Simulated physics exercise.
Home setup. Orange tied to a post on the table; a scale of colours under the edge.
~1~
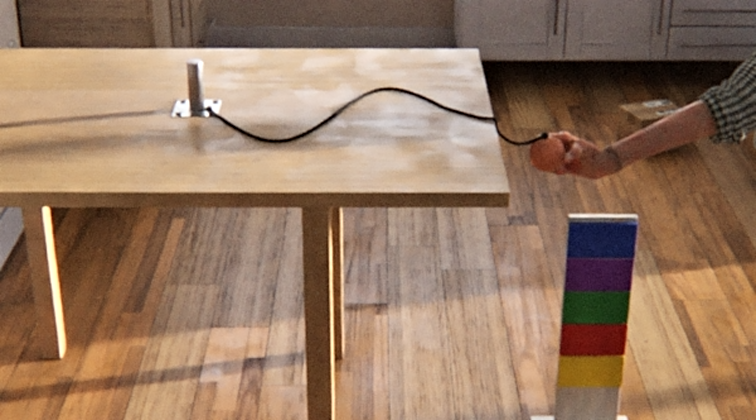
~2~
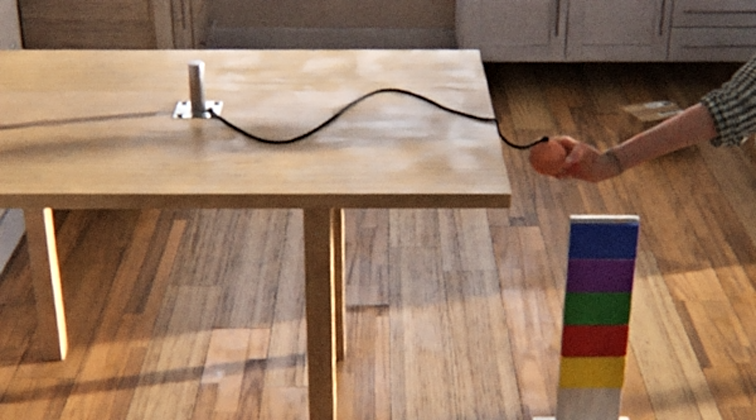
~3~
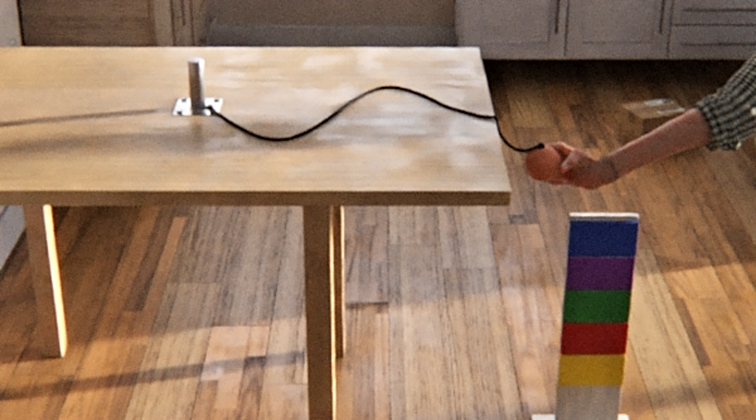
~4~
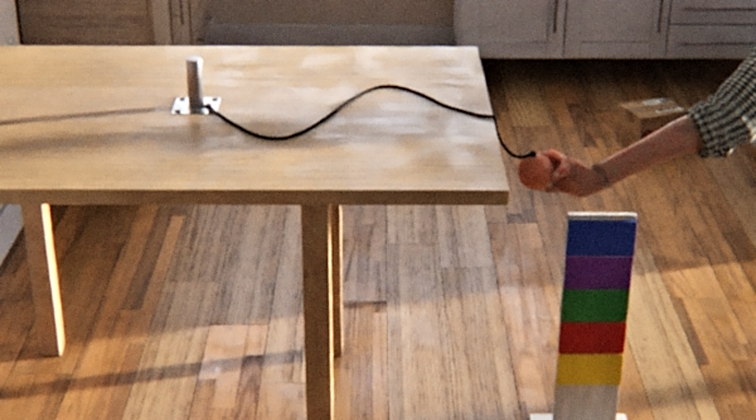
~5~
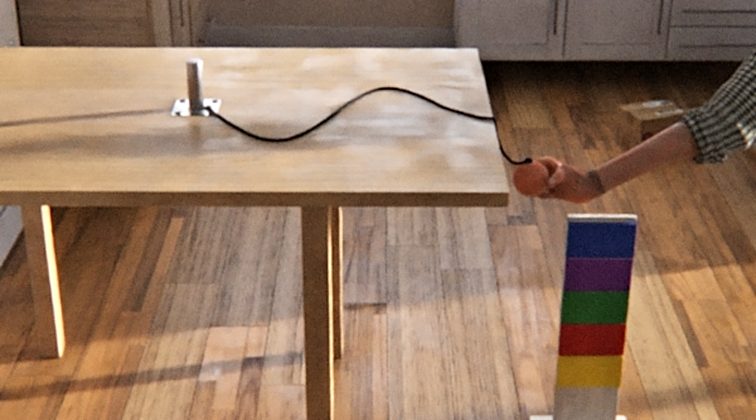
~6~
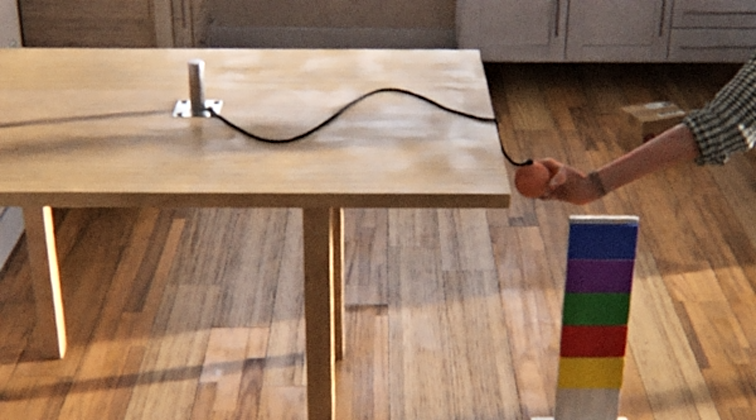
A hand holding an orange tied to a black cord moves slightly left and down.
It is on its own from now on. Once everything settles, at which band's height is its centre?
Its centre settles level with the red band.
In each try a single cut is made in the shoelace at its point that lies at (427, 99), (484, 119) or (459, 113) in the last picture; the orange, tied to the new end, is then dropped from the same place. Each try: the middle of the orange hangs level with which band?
First try: None, it hangs higher; second try: Purple; third try: Blue.
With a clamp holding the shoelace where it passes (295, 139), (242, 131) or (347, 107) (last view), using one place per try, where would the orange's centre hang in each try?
Taking them in turn, I'd expect around (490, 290), (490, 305) and finally (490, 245).
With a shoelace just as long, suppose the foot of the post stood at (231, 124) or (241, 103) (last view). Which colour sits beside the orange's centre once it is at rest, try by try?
Case by case: Yellow, then yellow.
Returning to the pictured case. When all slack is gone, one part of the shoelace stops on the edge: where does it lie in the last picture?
It lies at about (379, 91).
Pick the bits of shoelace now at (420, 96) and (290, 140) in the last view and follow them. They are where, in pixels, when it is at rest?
The first lands at (494, 176), while the second lands at (337, 114).
A little later, orange near (523, 292); level with green.
Next, orange near (468, 327); level with red.
Later still, orange near (494, 336); level with red.
When it is over, orange near (484, 337); level with red. Its middle rests at the red band.
